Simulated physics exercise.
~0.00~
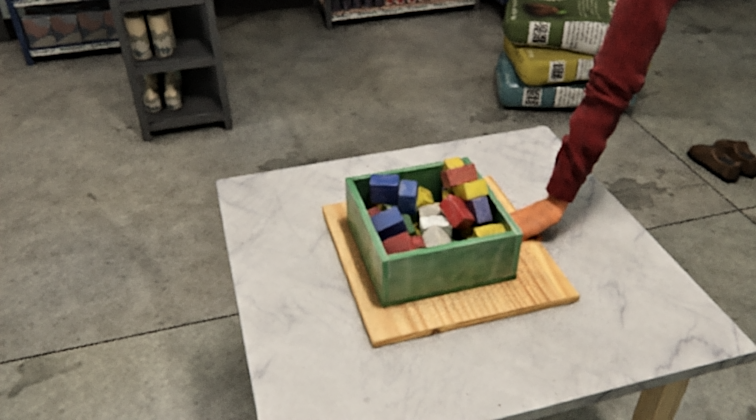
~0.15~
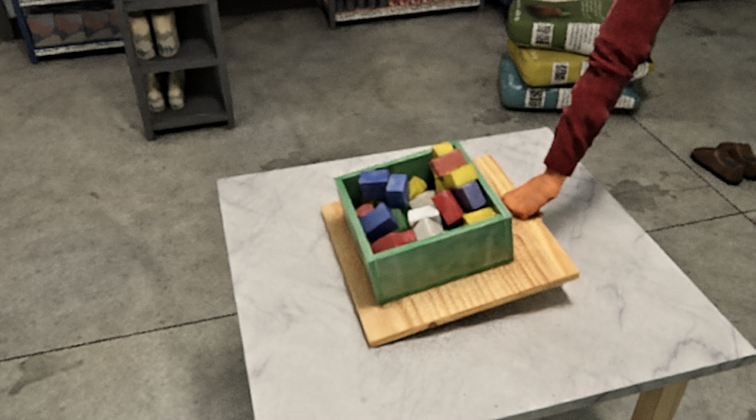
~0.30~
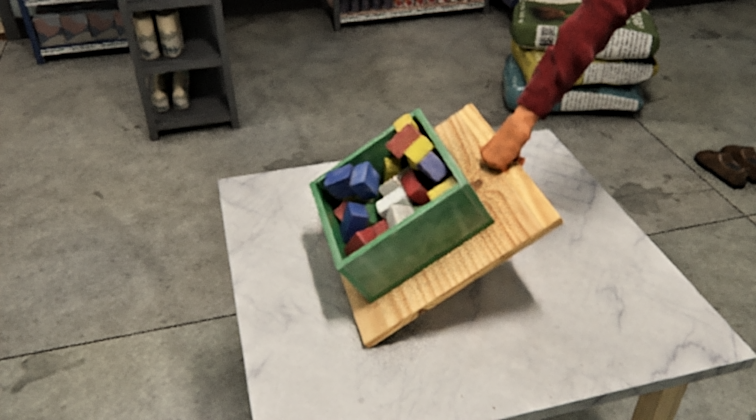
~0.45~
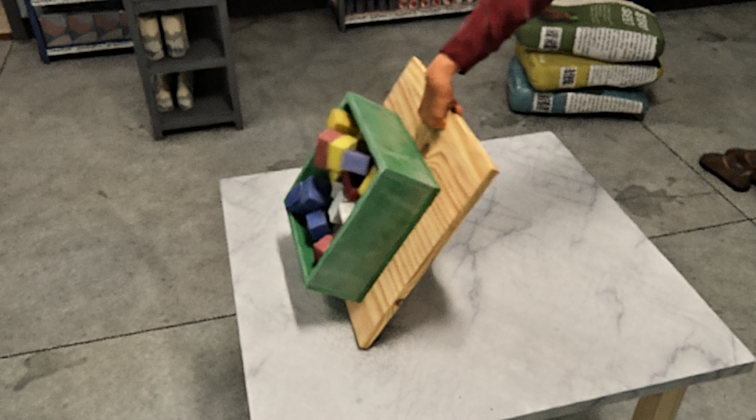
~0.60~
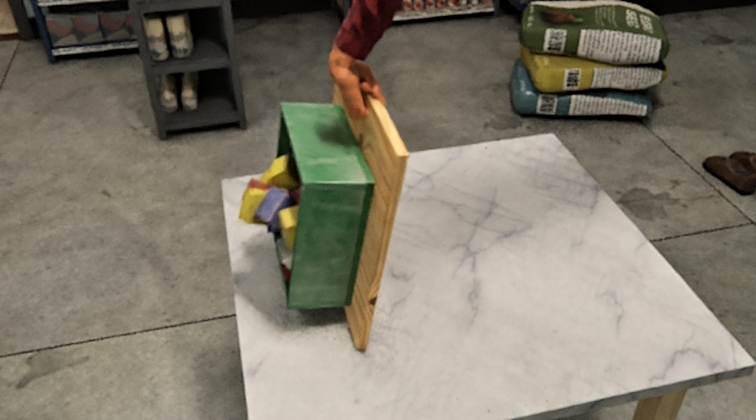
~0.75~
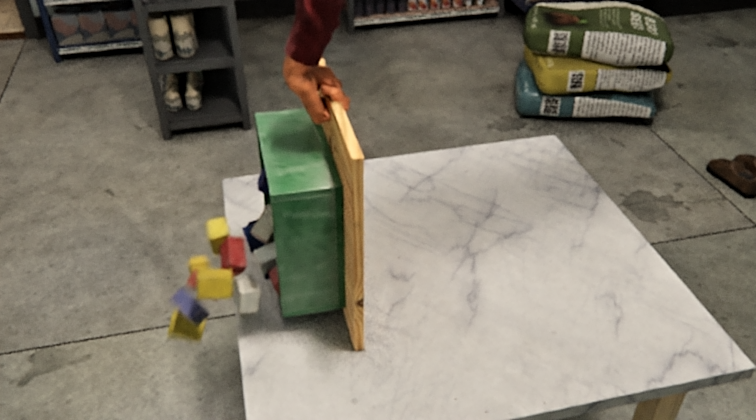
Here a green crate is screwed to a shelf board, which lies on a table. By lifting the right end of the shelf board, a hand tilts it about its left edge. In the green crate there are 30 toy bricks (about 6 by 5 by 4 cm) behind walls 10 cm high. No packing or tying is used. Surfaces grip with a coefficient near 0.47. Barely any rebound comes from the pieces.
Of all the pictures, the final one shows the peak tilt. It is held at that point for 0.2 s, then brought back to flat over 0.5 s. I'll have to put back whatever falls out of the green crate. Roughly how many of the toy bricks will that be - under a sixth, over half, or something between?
Kept: Less than half.
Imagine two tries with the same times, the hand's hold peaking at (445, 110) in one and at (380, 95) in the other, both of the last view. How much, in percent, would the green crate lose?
The green crate would lose 0 per cent in the first try and 40 per cent in the second.
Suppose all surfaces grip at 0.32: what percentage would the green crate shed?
Green crate 70 per cent.
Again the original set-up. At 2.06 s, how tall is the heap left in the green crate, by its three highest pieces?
Around 8 centimetres.
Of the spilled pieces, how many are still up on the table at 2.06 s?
My count comes to close to 6.
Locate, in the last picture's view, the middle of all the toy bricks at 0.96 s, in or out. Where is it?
Roughly at (265, 265).
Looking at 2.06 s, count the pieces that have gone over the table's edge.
The total is close to 12.
After 0.96 s, tilt 89°; the green crate is down by 15 of 30.
After 1.22 s, tilt 39°; the green crate is down by 17 of 30.
After 1.59 s, tilt 0°; the green crate is down by 19 of 30.
When it is over (at 2.06 s), the green crate is down by 19 of 30. Asked share, 19 of 30, 63 per cent.
